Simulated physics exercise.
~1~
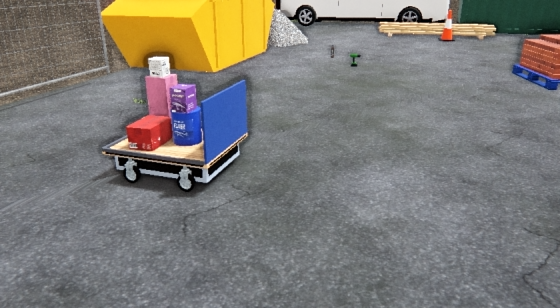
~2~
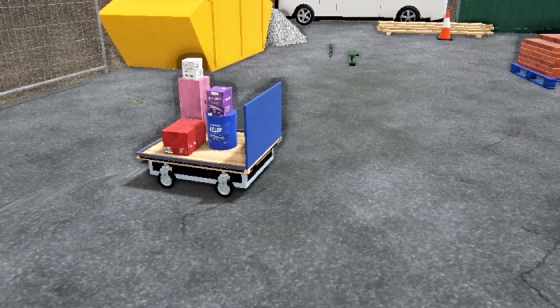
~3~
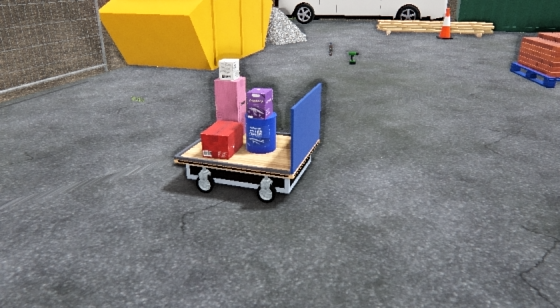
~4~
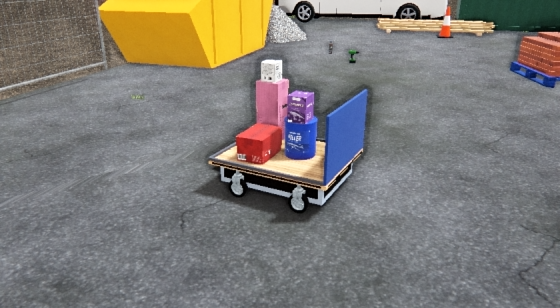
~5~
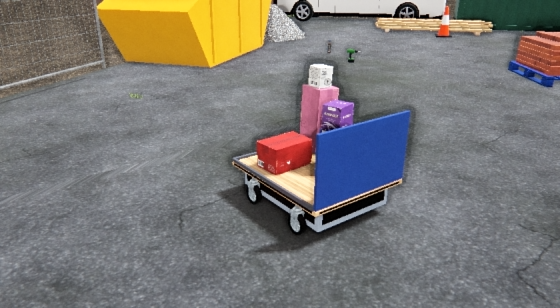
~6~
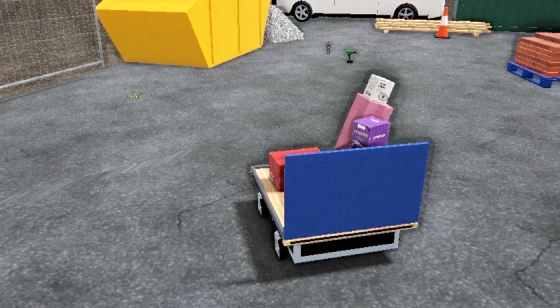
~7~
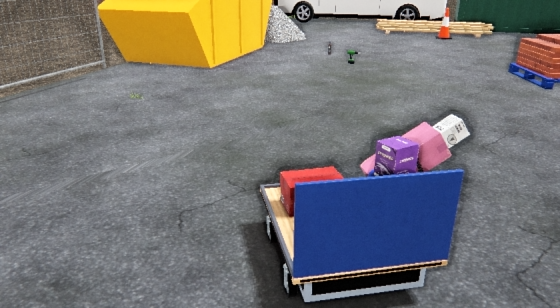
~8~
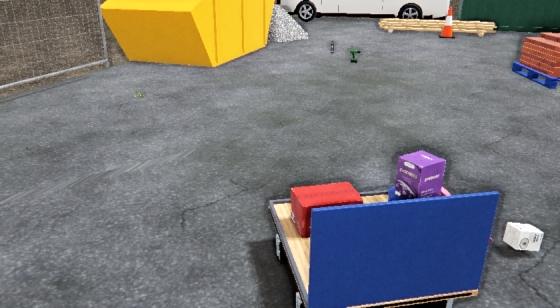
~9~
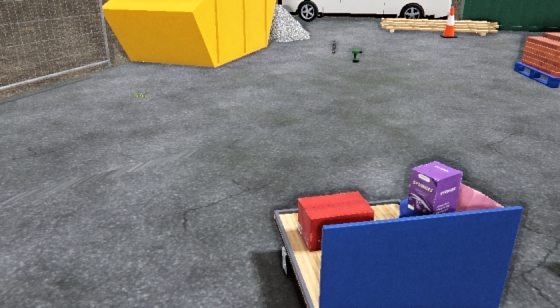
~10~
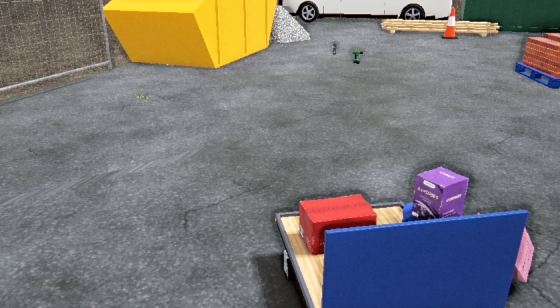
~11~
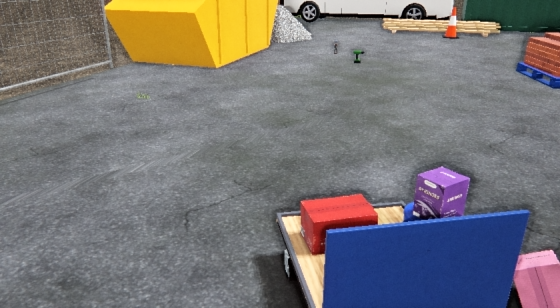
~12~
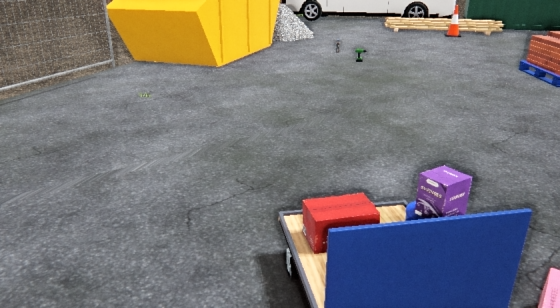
A flat cart carrying red, pink, purple and white boxes and a blue pail rolls right across a paved yard, then turns toward the viewer; the pink and white boxes tip off the right side, and the cart stops with the red and purple boxes still aboard.
